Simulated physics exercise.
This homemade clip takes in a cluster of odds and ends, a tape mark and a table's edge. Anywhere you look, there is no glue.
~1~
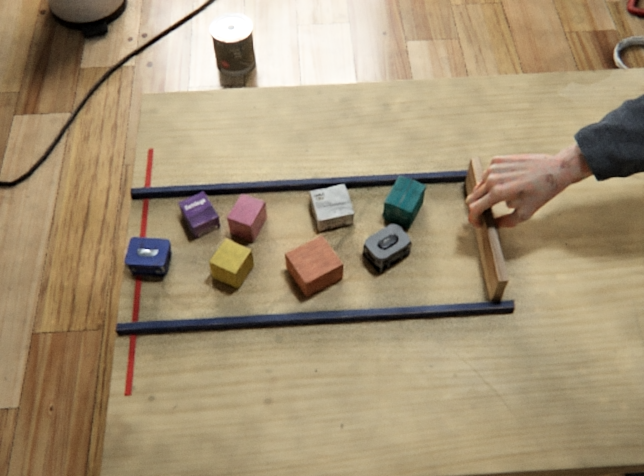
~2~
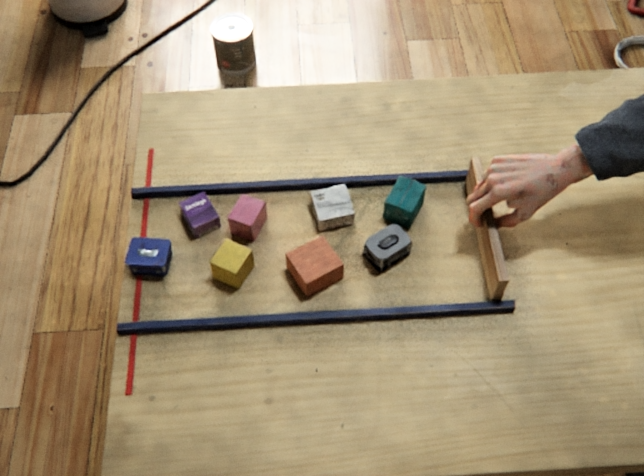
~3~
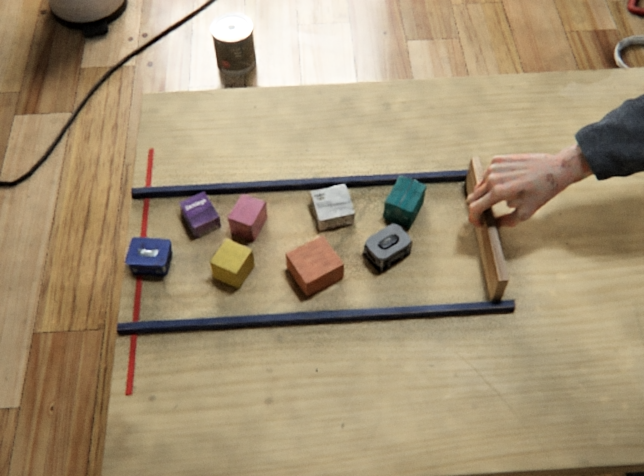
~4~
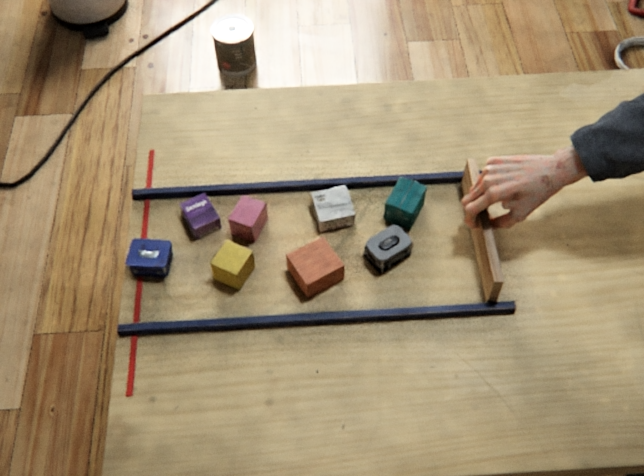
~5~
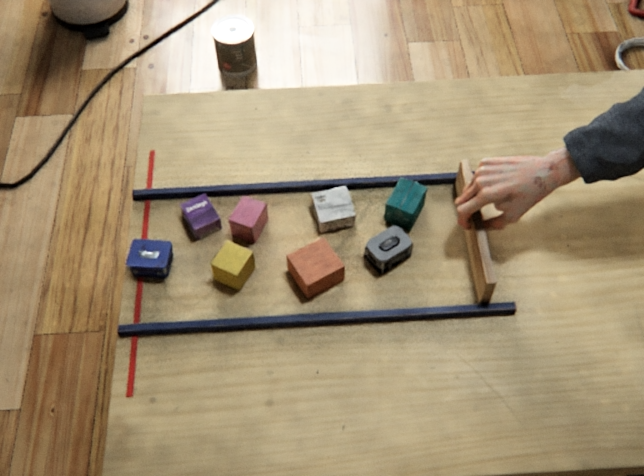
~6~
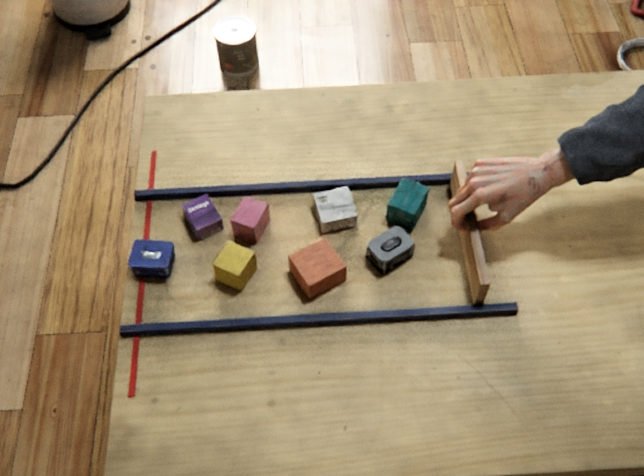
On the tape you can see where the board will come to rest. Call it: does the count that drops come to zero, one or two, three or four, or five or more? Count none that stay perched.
It comes to five or more.
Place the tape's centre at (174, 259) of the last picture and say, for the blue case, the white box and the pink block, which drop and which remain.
As for the blue case, it does not stay; the white box does not stay; the pink block does not stay.
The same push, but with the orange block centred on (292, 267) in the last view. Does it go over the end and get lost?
Here the orange block winds up off.
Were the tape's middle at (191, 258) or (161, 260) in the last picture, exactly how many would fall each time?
Down on the floor: 3 and 5.
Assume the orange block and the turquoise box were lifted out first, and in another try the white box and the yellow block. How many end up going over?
You'd see 5 fallen, and 4 in the other try.
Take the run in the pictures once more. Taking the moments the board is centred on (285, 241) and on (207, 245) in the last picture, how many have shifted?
Note: First position 7; second position 8.
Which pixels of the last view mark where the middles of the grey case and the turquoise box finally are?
Same order as the question: First (127, 262), second (130, 219).
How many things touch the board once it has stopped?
Tally at the end: 2.
A little later, none off yet; blue case at rest near (153, 260); purple box at rest near (203, 217); yellow block at rest near (235, 266).
Next, none off yet; blue case at rest near (153, 260); purple box shifted about its own width near (168, 216); yellow block shifted a little near (219, 270).
Later still, one off so far; blue case tilted well over near (109, 262); purple box dropping near (130, 339); yellow block shifted well along near (133, 280).
When it is over, the number that fall off is five or more; down, white box, orange block, pink block, yellow block, purple box and blue case.
